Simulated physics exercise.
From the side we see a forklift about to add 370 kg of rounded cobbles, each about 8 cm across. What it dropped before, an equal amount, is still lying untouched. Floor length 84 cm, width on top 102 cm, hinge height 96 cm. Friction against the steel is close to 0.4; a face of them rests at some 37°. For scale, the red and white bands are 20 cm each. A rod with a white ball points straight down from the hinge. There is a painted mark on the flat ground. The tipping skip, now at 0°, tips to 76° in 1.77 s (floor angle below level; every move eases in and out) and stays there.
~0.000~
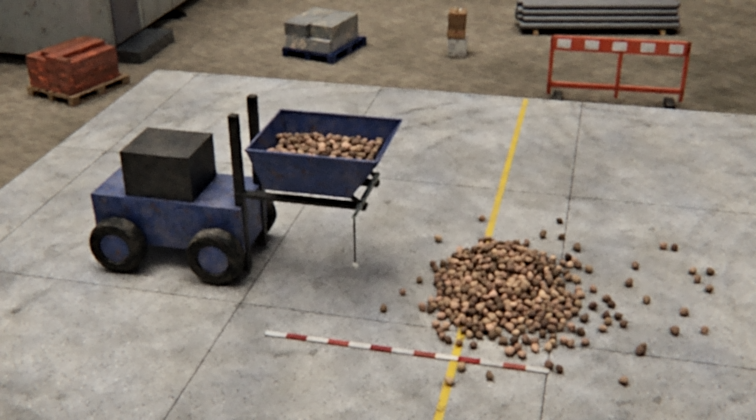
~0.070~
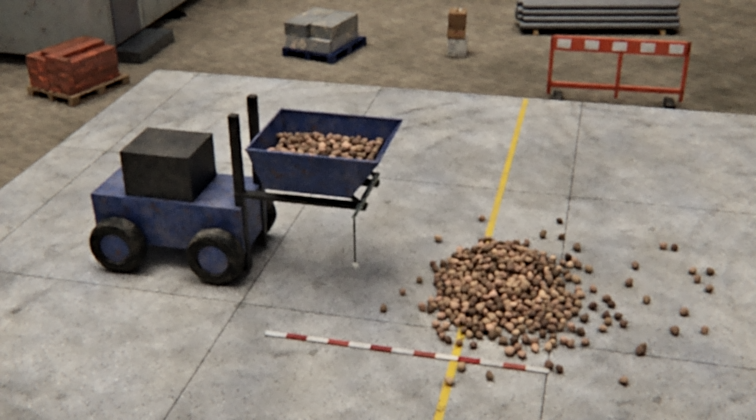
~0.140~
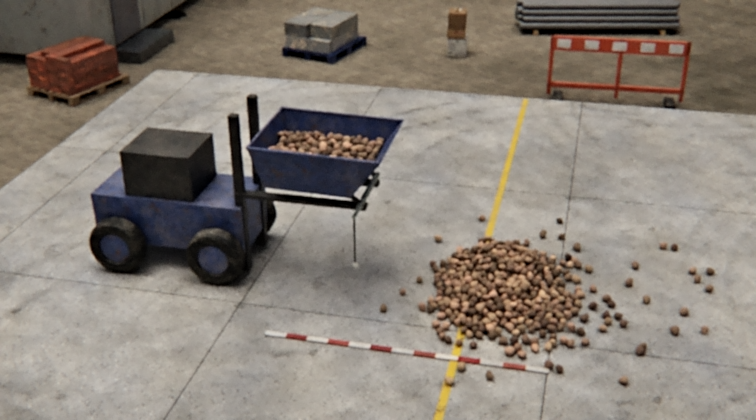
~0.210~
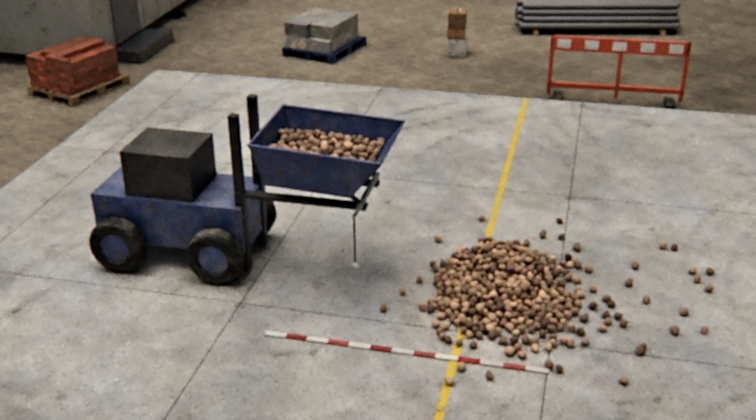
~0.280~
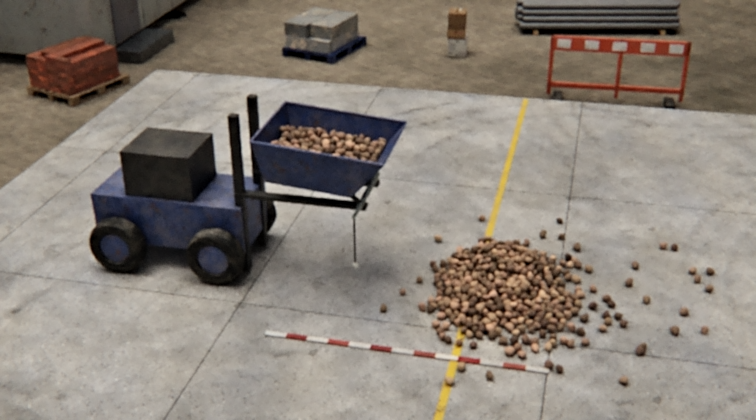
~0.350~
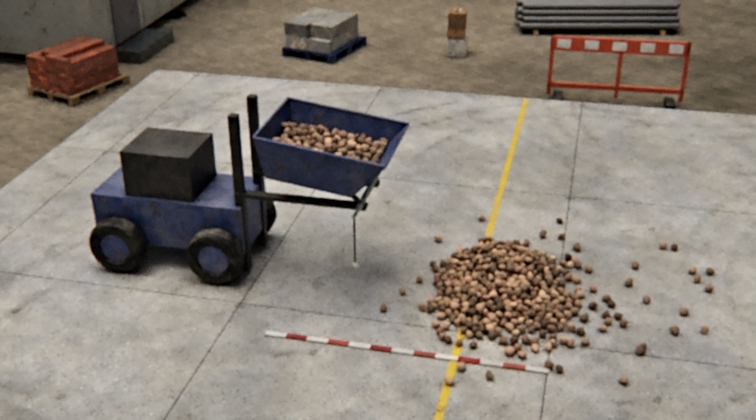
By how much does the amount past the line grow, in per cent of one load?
Some 44 per cent is added.
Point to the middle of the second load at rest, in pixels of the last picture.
Their middle is at about (469, 275).
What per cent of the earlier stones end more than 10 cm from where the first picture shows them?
Roughly 15 per cent of them.
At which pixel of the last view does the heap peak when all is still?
Near (476, 260).
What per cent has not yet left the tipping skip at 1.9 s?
Roughly 55 per cent is still inside.
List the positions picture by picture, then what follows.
The first frame shows lip at (378, 163), floor tilted 0°, highest stones at (335, 144). The earlier load is highest near (487, 274), 20 cm above ground level, 24 % short of the line, 76 % past the line.
In the second frame, the tipping skip is at 0°, its lip at (378, 163); the top of the load is at (332, 144); the stones move at 0.1 m/s on average.
The third frame shows lip at (379, 164), floor tilted 1°, highest stones at (326, 143); the stones move at 0.2 m/s on average.
In the fourth frame, the tipping skip is at 3°, its lip at (381, 164); the top of the load is at (313, 139); the stones move at 0.3 m/s on average.
The fifth frame shows lip at (383, 166), floor tilted 5°, highest stones at (304, 136); the stones move at 0.4 m/s on average.
The sixth frame shows lip at (386, 167), floor tilted 8°, highest stones at (304, 132); the stones move at 0.4 m/s on average.
After 1.3 s the floor is at 64°; in per cent of one load, 100 in the tipping skip, 24 short of the line, 76 past the line; the foremost stones are at (694, 289).
After 1.9 s the floor is at 76°; in per cent of one load, 56 in the tipping skip, 59 short of the line, 85 past the line; the foremost stones are at (694, 289).
After 2.2 s the floor is at 76°; in per cent of one load, 25 in the tipping skip, 65 short of the line, 110 past the line; the foremost stones are at (694, 289).
After 4.7 s the floor is at 76°; in per cent of one load, 0 in the tipping skip, 79 short of the line, 121 past the line; the foremost stones are at (694, 289). Net gain past the line, 44.
